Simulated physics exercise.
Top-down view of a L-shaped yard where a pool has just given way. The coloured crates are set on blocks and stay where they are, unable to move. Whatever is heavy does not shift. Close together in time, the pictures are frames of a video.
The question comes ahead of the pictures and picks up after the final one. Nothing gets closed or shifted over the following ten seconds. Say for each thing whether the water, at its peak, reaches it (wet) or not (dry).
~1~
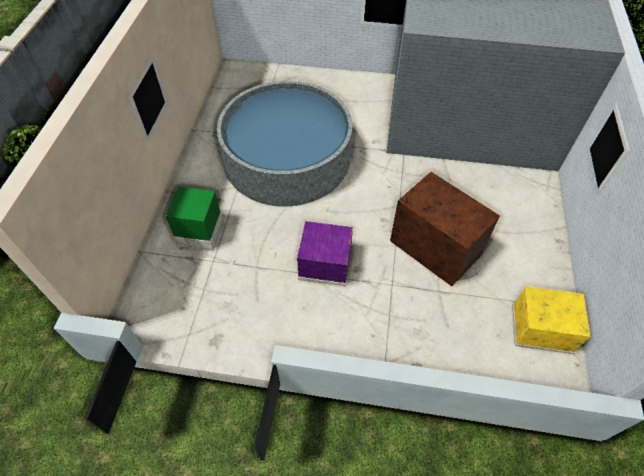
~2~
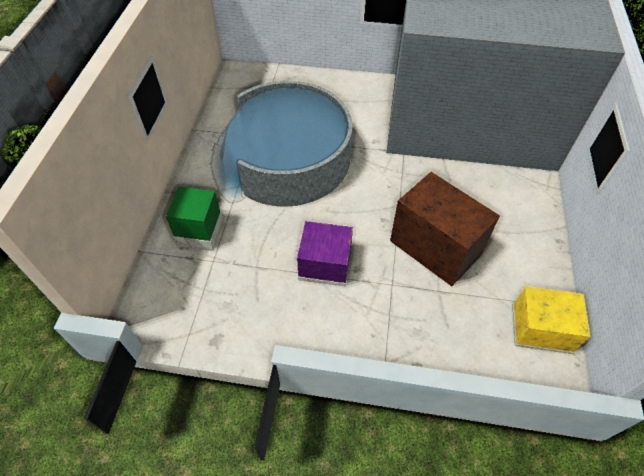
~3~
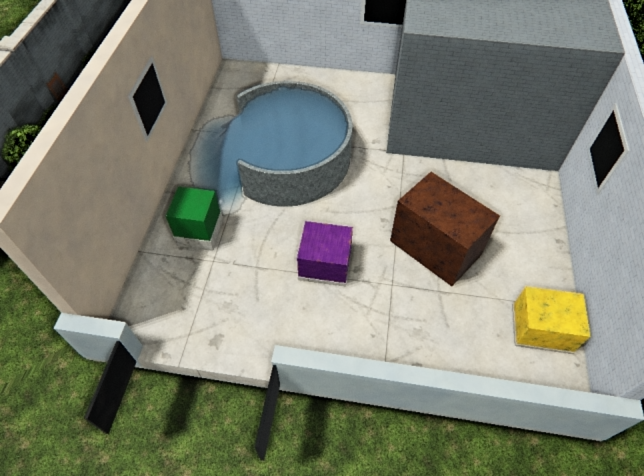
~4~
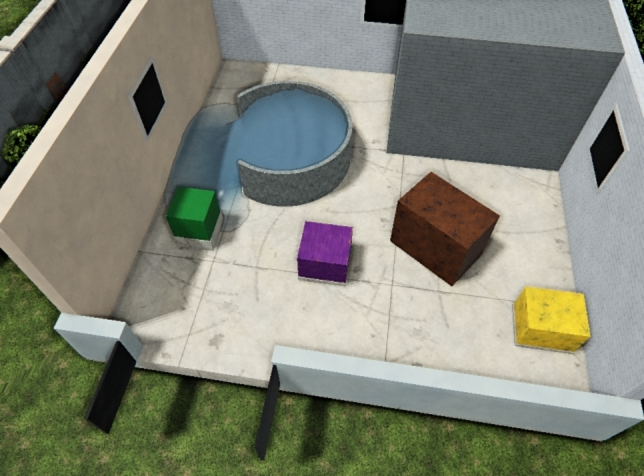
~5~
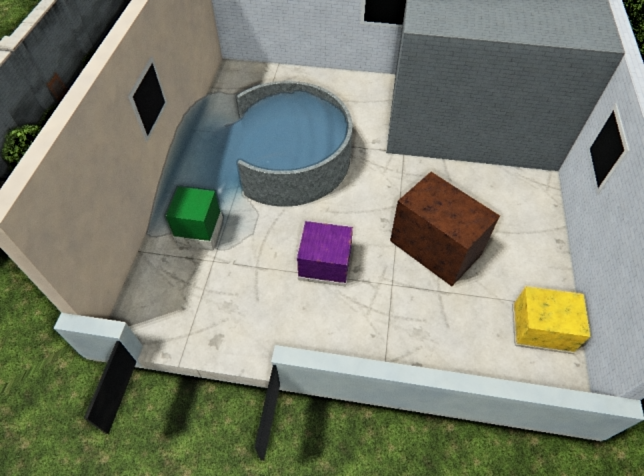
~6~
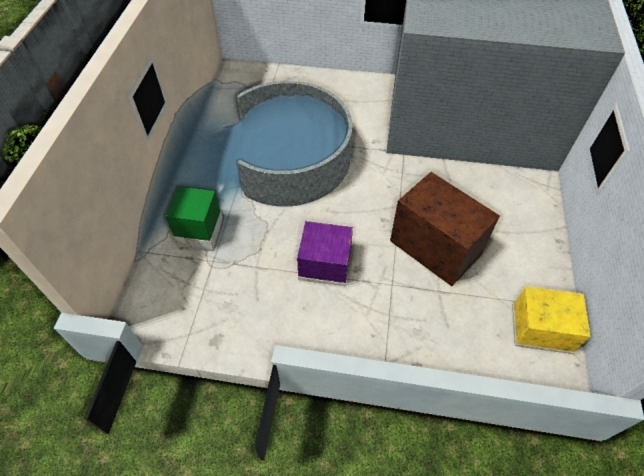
In order: The yellow crate will be hit by the water; the purple crate will be hit by the water; the green crate will be hit by the water.
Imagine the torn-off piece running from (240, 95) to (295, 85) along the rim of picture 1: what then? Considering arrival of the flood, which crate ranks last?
That would be the crate marked yellow.
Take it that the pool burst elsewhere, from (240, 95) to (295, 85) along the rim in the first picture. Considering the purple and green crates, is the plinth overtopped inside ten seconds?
The purple crate is reached; the green crate is not reached.
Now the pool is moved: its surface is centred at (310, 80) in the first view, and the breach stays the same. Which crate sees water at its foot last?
Answer: The yellow-painted one.
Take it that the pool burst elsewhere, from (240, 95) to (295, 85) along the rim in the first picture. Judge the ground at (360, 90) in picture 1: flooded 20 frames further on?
The place in question is sitting in a puddle.
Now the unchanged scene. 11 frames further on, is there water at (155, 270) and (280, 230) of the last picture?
Going in order, I'd say drenched for the first and drenched for the second.
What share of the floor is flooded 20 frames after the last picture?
Roughly 55 per cent.
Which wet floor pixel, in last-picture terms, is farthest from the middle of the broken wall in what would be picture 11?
By then the tip should be at about (101, 339).
A moment on, water covers 25 % of the floor; the yellow crate not reached, the purple crate not reached, the green crate water round its plinth.
Next, water covers 35 % of the floor; the yellow crate not reached, the purple crate water round its plinth, the green crate water round its plinth.
Then, water covers 55 % of the floor; the yellow crate not reached, the purple crate water round its plinth, the green crate water round its plinth.
Later, water covers 85 % of the floor; the yellow crate water round its plinth, the purple crate water round its plinth, the green crate water round its plinth.
In the end, water covers 95 % of the floor; the yellow crate was topped, the purple crate was topped, the green crate was topped.
